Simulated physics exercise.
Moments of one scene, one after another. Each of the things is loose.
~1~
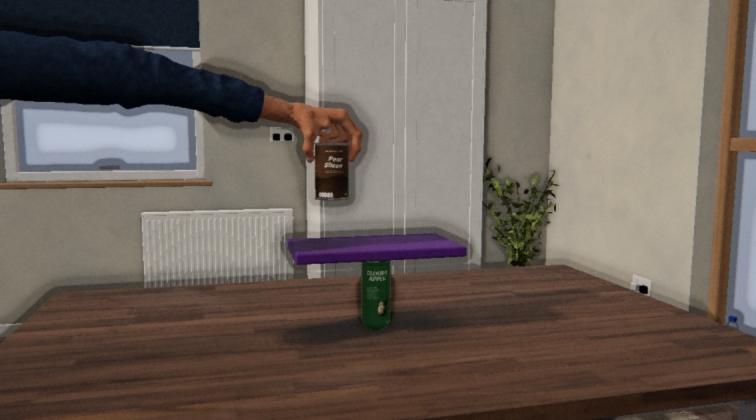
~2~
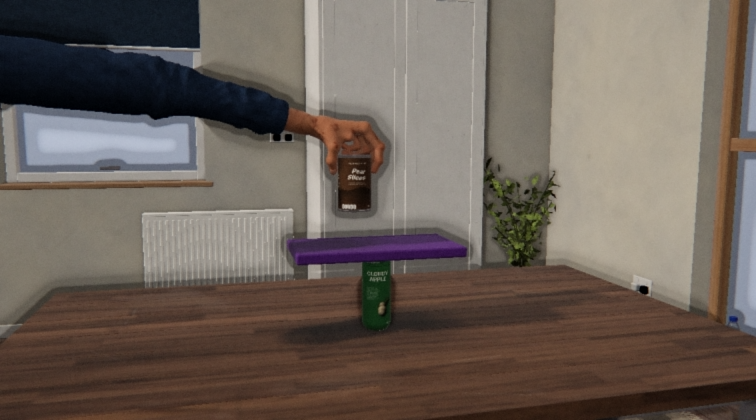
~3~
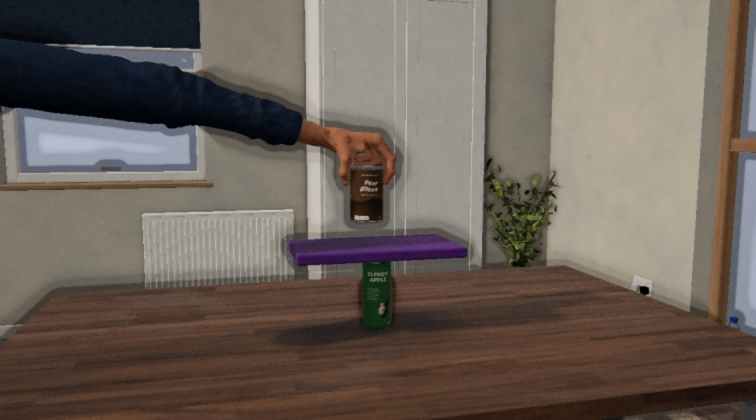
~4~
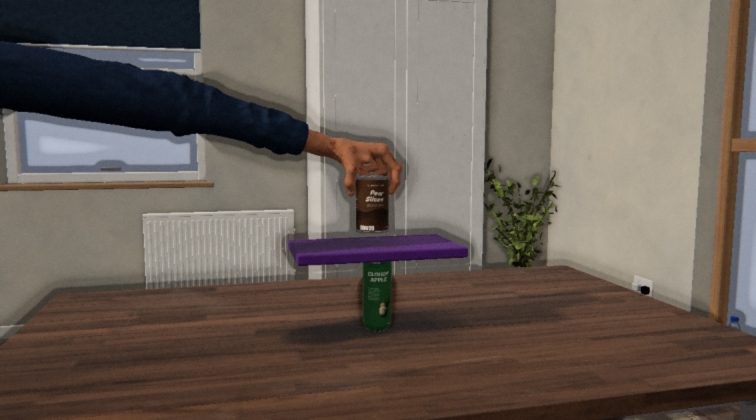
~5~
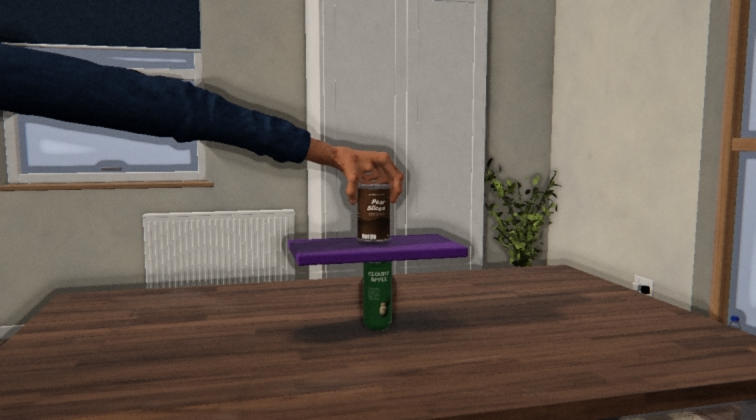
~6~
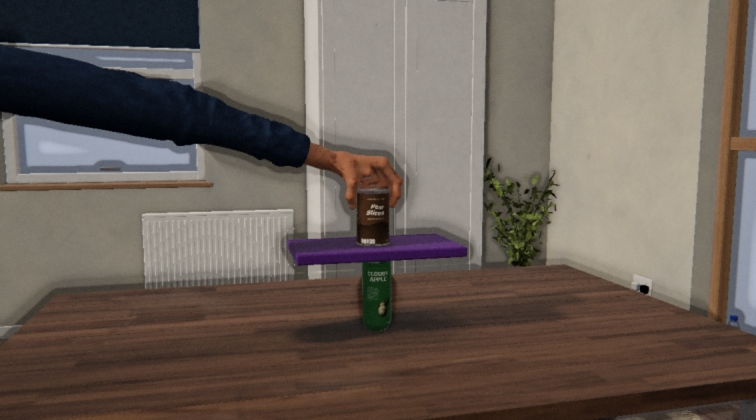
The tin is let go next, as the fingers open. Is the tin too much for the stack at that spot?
I expect the stack to stay settled.
Then, 0.50 s later than the last frame, all is still.
Then, 1.30 s later than the last frame, brown tin resting near (373, 218).
When it is over, all 3 as before. End places, in pixels of the last picture, brown tin near (373, 218). The stack holds.
